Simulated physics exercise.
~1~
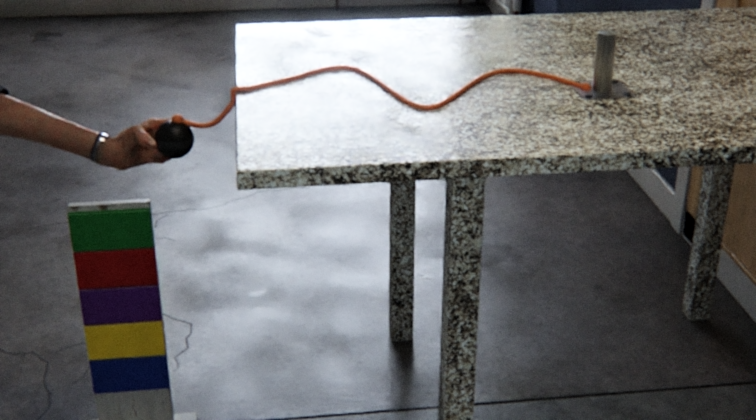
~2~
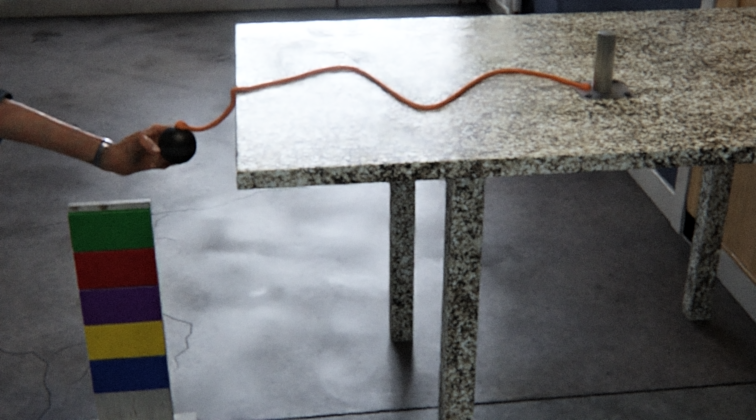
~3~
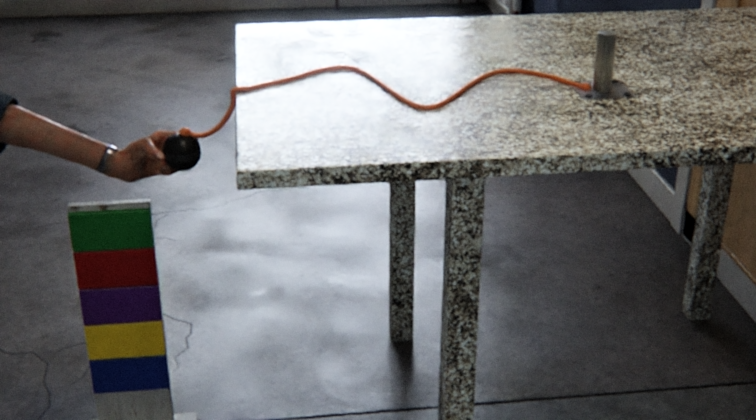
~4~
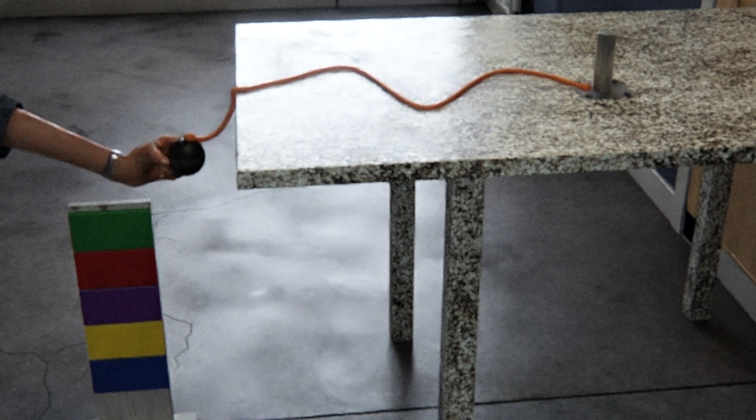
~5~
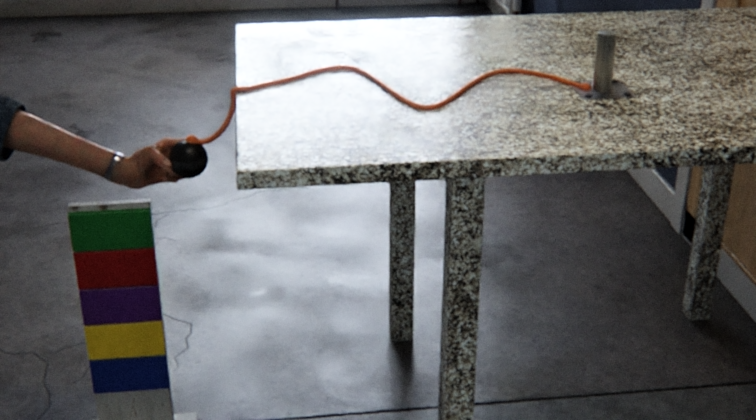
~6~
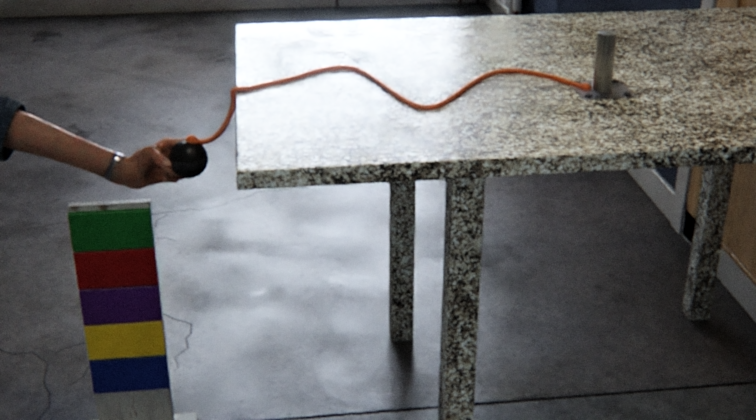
Black ball on an orange cord, held by a hand, lowering slightly rightward beside a speckled table above a coloured scale.
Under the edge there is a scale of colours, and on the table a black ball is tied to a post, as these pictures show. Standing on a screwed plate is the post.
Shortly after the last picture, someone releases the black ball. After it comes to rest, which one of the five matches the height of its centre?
The one that matches is yellow.
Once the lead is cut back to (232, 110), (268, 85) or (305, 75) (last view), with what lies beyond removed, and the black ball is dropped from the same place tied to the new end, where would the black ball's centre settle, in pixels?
Roughly at (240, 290) for the first, (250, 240) for the second and (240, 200) for the third.
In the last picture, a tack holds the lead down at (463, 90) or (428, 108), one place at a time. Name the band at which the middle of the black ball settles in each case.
Results, in sequence: Purple / red.
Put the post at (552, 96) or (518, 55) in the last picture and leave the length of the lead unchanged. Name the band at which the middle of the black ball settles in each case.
In turn, blue and then blue.
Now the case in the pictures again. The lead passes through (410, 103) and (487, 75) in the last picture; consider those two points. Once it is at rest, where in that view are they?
You'll find the first mark at (324, 95) and the second mark at (465, 92).
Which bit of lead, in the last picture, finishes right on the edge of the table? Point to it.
(370, 76), approximately.
Early on, ball near (225, 328); level with yellow.
Midway, ball near (271, 336); level with yellow.
Finally, ball near (252, 336); level with yellow. The yellow one.
